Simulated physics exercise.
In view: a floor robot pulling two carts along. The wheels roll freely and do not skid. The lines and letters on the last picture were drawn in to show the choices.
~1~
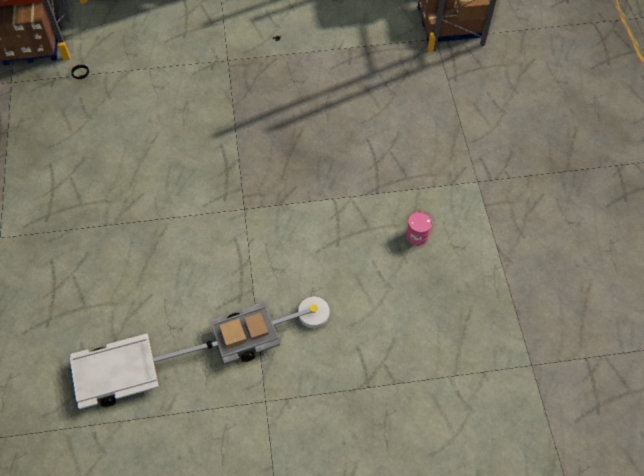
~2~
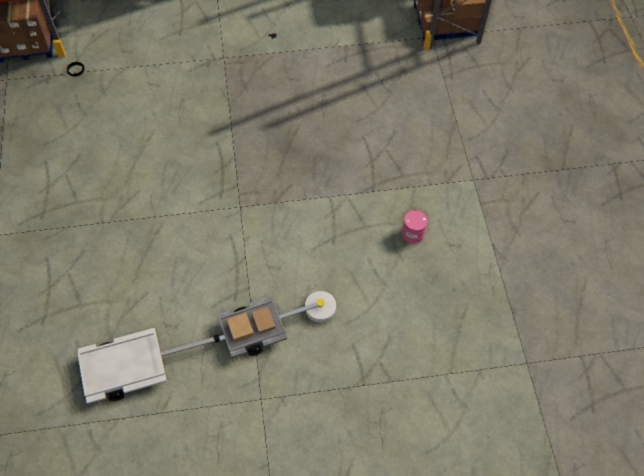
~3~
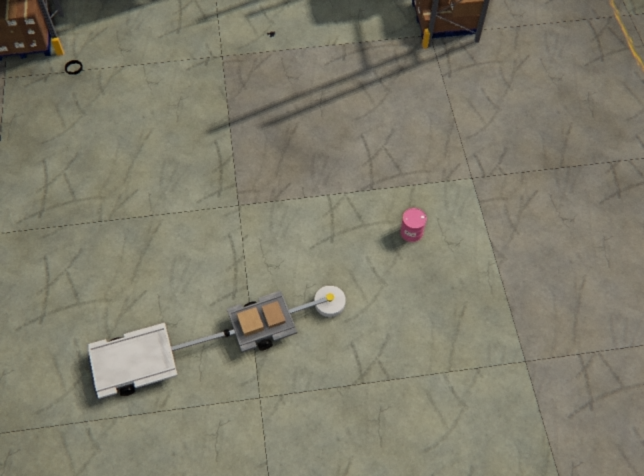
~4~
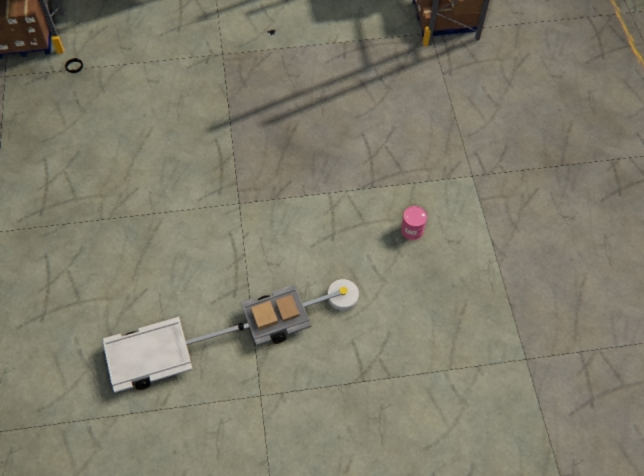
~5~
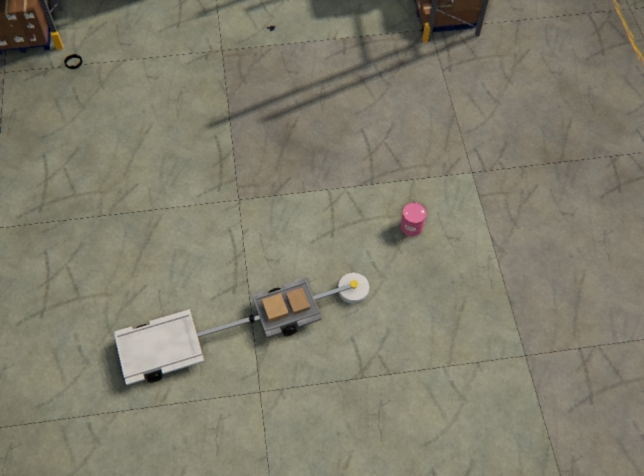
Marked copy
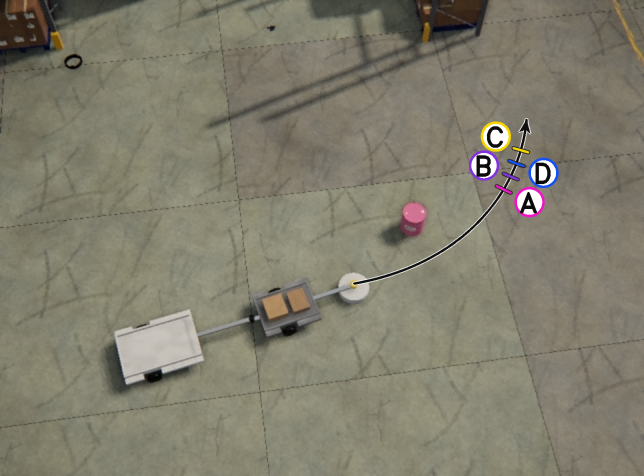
A small round white robot towing a grey cart with two boxes and a white cart slowly rightward across a warehouse floor.
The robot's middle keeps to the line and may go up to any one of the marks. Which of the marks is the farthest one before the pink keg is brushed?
No farther than D.
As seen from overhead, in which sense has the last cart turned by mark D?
Anticlockwise.
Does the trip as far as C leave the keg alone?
No.
On the copy, A at (504, 189); B at (511, 177); C at (521, 150); D at (516, 163); the route from (354, 284) via (480, 220) to (527, 120).
On D. First, robot (430, 261), last cart (244, 320).
Then, robot (486, 216), last cart (324, 294).
Finally, robot (515, 168), last cart (385, 267); nothing has been touched.
By contrast, A is safe but short; B is safe but short; C is too far, the keg has been hit.
